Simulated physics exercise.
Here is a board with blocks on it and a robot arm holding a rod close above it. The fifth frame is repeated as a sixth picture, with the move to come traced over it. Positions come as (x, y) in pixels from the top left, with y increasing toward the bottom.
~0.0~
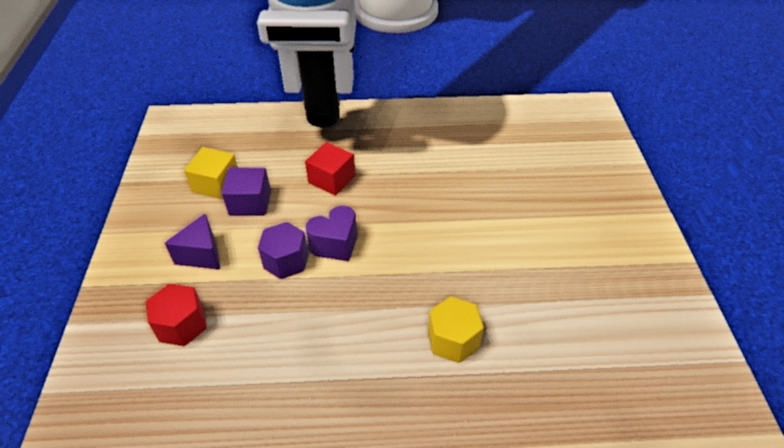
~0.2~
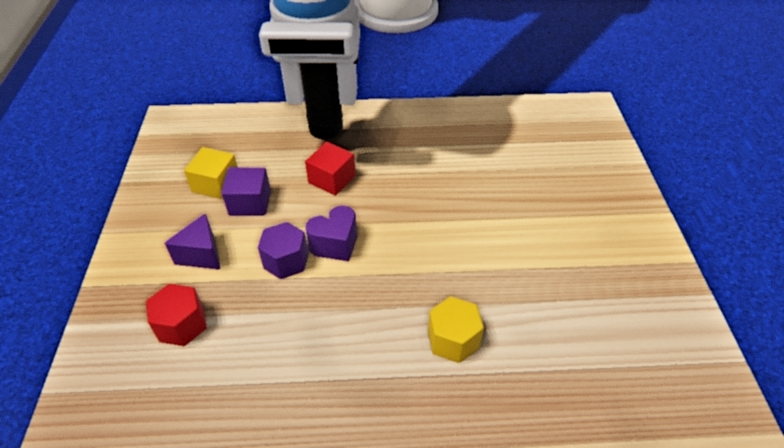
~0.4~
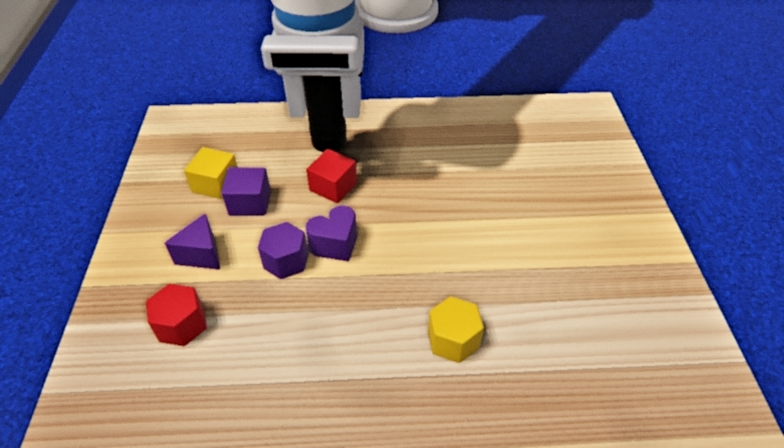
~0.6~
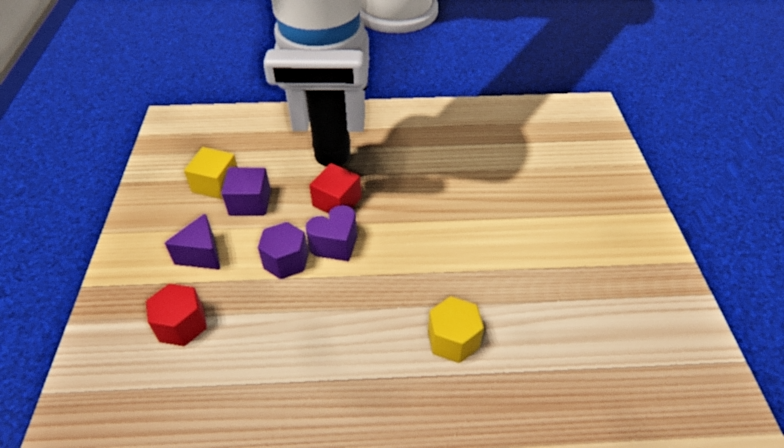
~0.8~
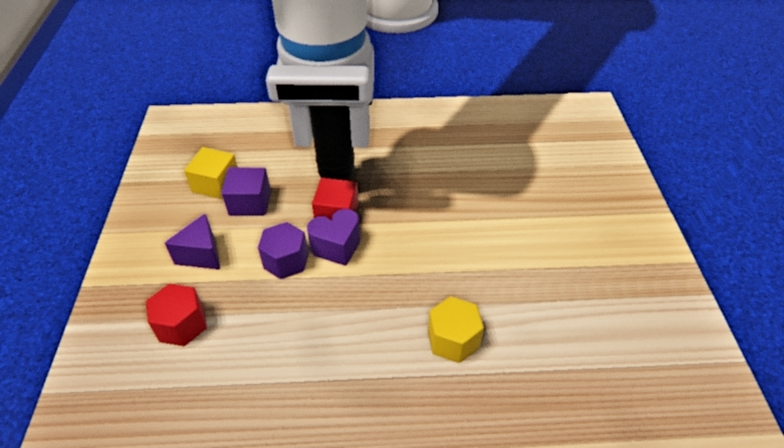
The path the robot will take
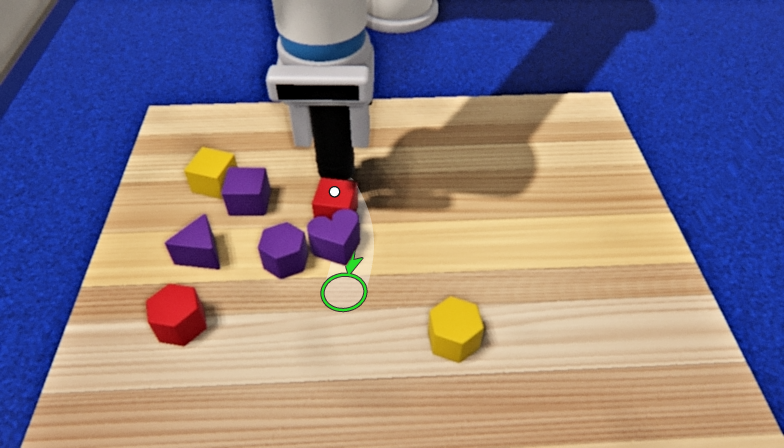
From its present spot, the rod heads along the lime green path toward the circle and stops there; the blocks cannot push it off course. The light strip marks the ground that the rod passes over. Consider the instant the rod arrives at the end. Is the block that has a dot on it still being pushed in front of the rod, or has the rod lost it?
I'd say it is still being pushed.
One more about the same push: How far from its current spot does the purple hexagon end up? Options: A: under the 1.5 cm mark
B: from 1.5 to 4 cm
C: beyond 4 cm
(A)
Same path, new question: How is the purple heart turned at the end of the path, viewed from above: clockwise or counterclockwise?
My prediction: CW.
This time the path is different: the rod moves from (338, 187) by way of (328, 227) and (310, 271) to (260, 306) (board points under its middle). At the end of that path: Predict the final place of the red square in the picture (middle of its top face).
Put as a pixel place, it's (319, 290).
Path on the board, from (338, 187) via (351, 217) and (353, 253), ending at (344, 292); the dot is on the red square.
The first path, step by step. One third of the way, rod (350, 203); purple heart (333, 256), turned 30° clockwise; red square (341, 225).
Two thirds of the way, rod (352, 237); purple heart (320, 295), turned 40° clockwise; red square (338, 263).
At the end, rod (342, 277); purple hexagon in place; purple heart (300, 341), turned 50° clockwise; red square (325, 306), turned 15° clockwise.
